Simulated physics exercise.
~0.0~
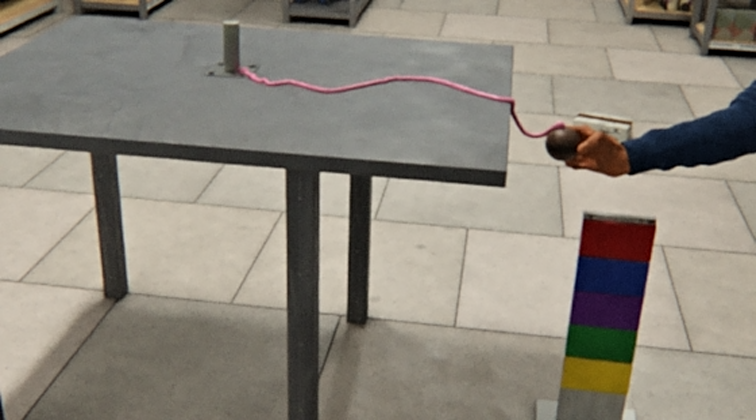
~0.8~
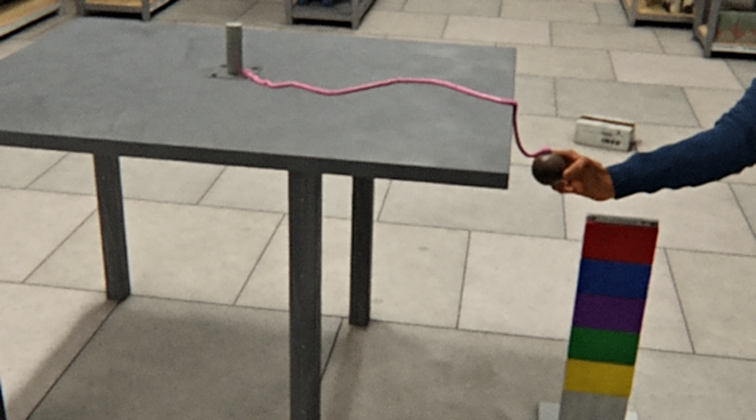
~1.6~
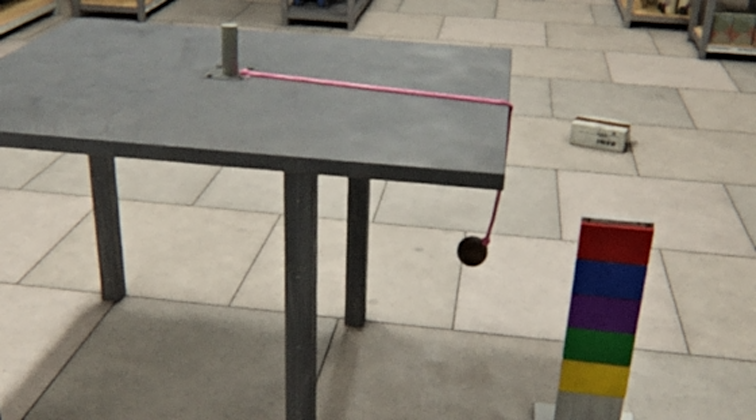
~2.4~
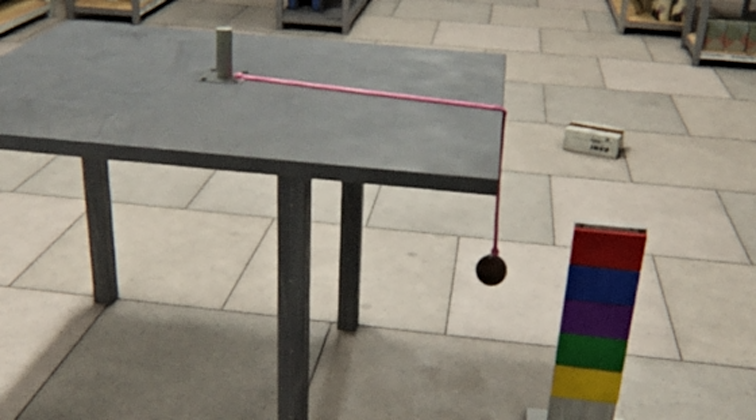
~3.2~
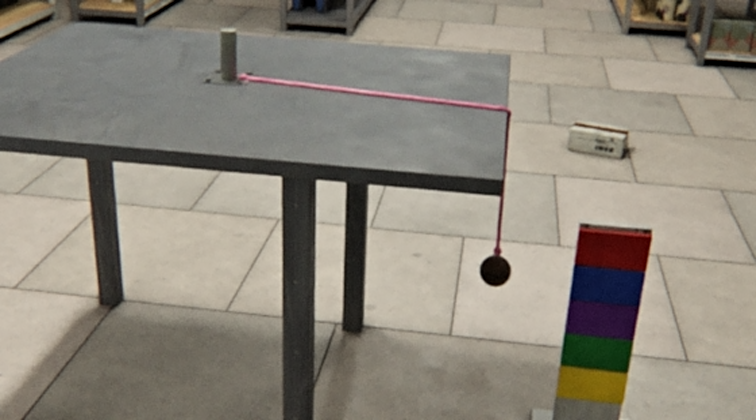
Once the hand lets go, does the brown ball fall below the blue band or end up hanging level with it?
It ends up hanging level with the blue band, held by the taut pink cord over the table's edge.
